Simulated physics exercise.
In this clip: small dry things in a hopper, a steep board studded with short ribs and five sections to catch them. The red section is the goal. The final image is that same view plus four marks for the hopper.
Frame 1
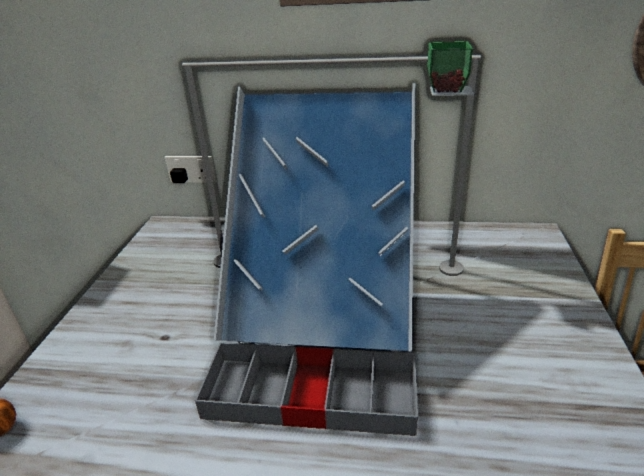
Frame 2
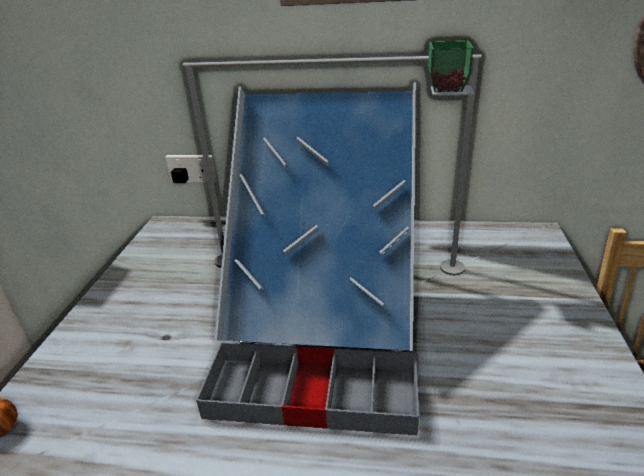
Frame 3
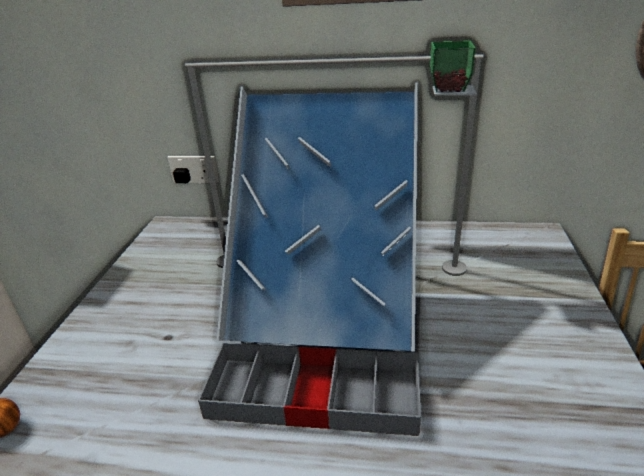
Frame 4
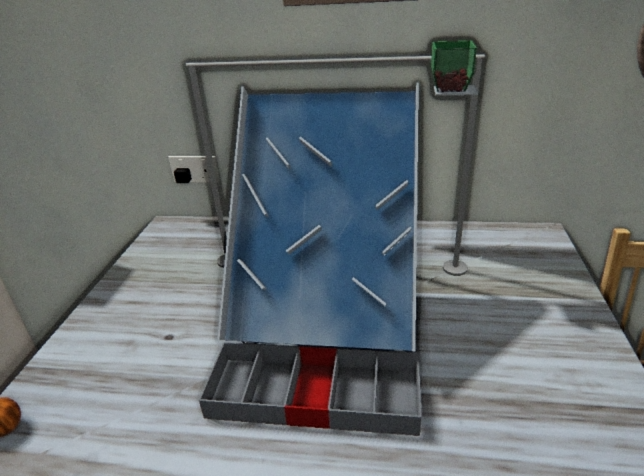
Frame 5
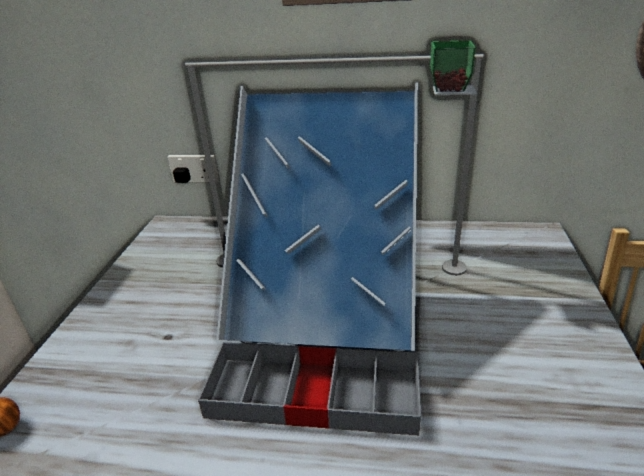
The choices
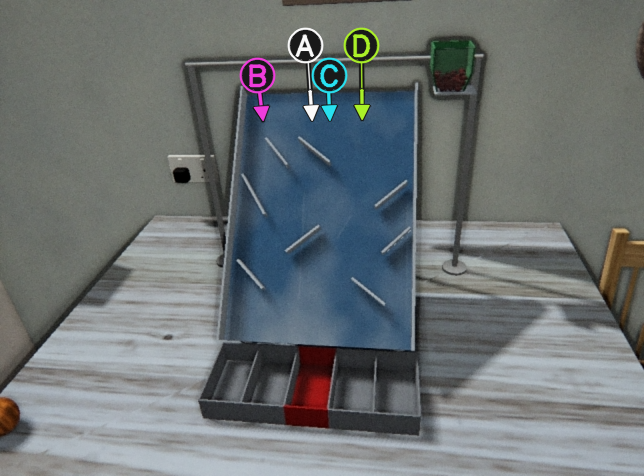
On a pale wooden table, a steep blue board with short ribs stands above five compartments, the middle one red, while a green hopper of small dark red pieces sits at the upper right; nothing visibly moves except the slightly shifting view.
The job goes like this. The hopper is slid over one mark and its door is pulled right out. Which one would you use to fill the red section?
Best: D.
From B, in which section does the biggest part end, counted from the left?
The second from the left.
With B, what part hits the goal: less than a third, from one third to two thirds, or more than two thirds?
It is less than a third.
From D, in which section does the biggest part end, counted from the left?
The third from the left.
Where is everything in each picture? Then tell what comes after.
Hopper near (448, 83), kidney beans, door shut, in the first picture.
Ribs (264, 138) to (285, 165), (297, 137) to (327, 162), (240, 174) to (262, 214), in the second picture.
Ribs (375, 206) to (407, 181), (286, 252) to (319, 226), (382, 253) to (410, 227), in the third picture.
Ribs (238, 260) to (263, 288), (353, 278) to (386, 305), in the fourth picture.
Red section near (306, 416), number 3 of 5 from the left, in the fifth picture.
On the marked copy, mark A meets the board at (311, 115); mark B meets the board at (262, 115); mark C meets the board at (329, 115); mark D meets the board at (362, 114).
For mark A, a small share in the red section, the bulk in other sections, a small share held on the board.
For mark B, a small share in the red section, the bulk in other sections, a small share held on the board.
For mark C, a small share in the red section, the bulk in other sections, a small share held on the board.
For mark D, close to half in the red section, close to half in other sections, only a few outside the box.
